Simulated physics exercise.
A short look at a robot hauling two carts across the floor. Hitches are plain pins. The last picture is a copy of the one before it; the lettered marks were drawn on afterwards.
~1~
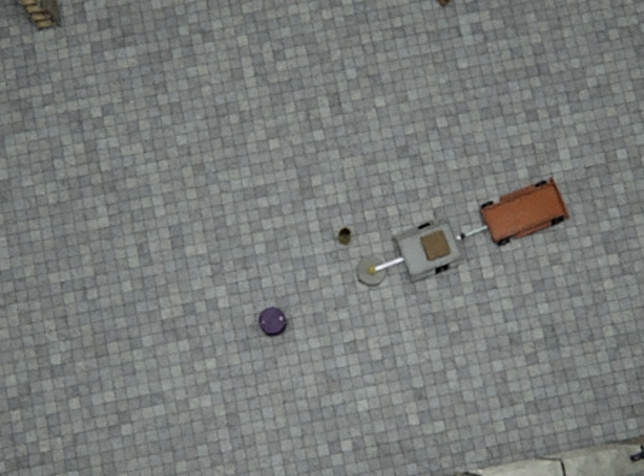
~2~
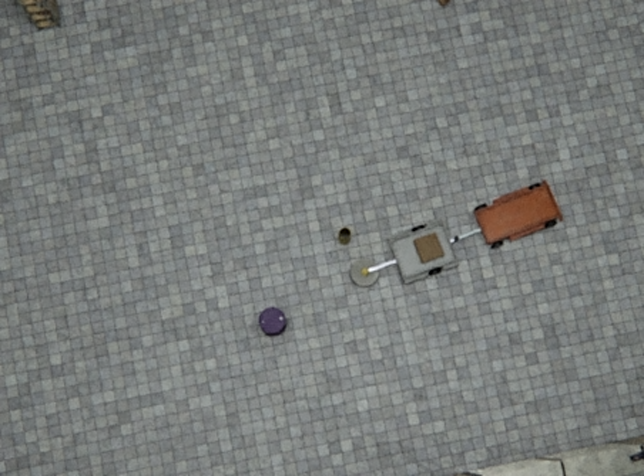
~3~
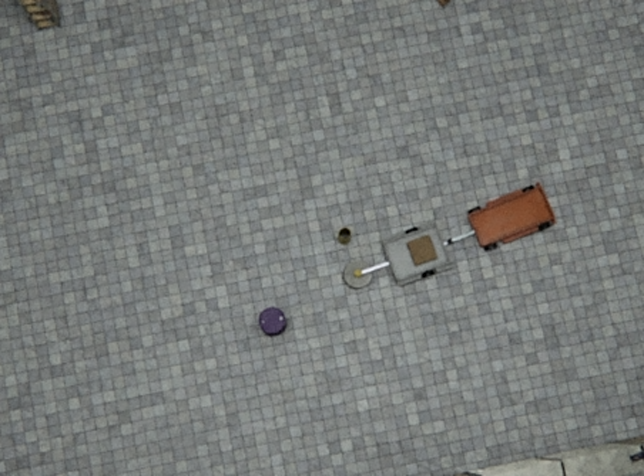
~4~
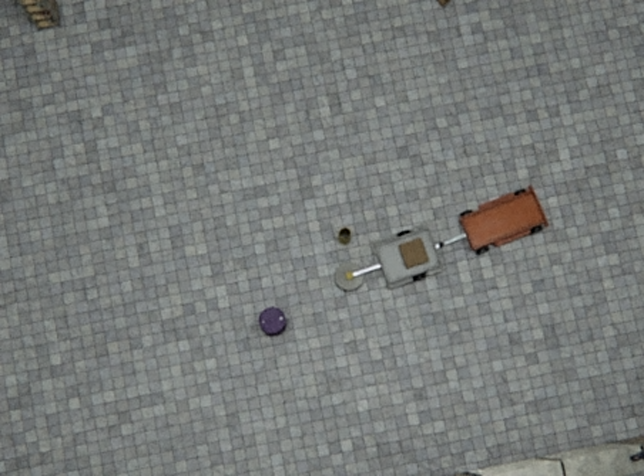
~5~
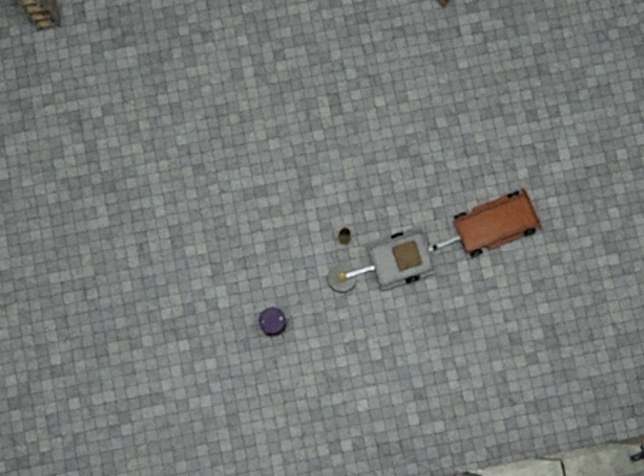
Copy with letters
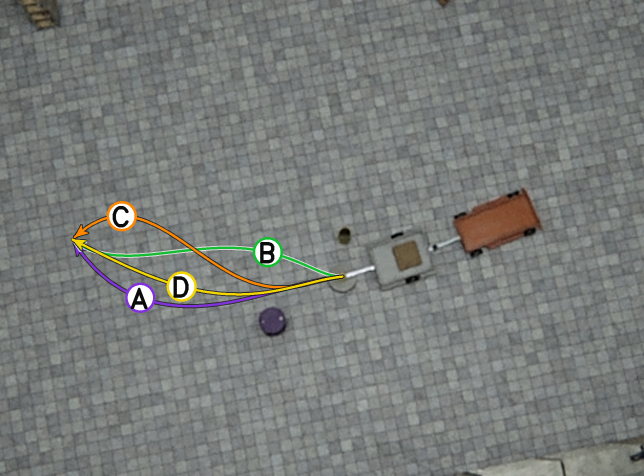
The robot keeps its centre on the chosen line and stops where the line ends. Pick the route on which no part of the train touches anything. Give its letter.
Everything gets past on C.
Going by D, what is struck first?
The purple drum.
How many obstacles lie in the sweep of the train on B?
One.
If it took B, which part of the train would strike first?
The white cart.
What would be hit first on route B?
It meets the yellow post.
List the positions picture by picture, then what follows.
In the first picture, orange cart (524, 212); purple drum (274, 324); yellow post (344, 239).
In the second picture, robot (365, 273); white cart (423, 250); orange cart (518, 214); yellow post (344, 239).
In the third picture, robot (358, 274); white cart (417, 253); orange cart (511, 217); yellow post (344, 239).
In the fourth picture, robot (349, 277); white cart (408, 256); orange cart (503, 220); yellow post (344, 239).
In the fifth picture, robot (342, 278); white cart (402, 258); orange cart (497, 222); yellow post (344, 239); purple drum (274, 324).
On the marked copy, A from (343, 277) via (197, 306) to (74, 242); B from (343, 277) via (210, 248) to (72, 240); C from (343, 277) via (204, 256) to (75, 237); D from (343, 277) via (202, 291) to (72, 240).
Taking C. A third of the way, robot (242, 280), last cart (403, 257).
Two thirds of the way, robot (154, 226), last cart (307, 271).
When it is over, robot (74, 241), last cart (232, 252); nothing has been touched.
As for the rest, A meets the purple drum; B meets the yellow post; D meets the purple drum.
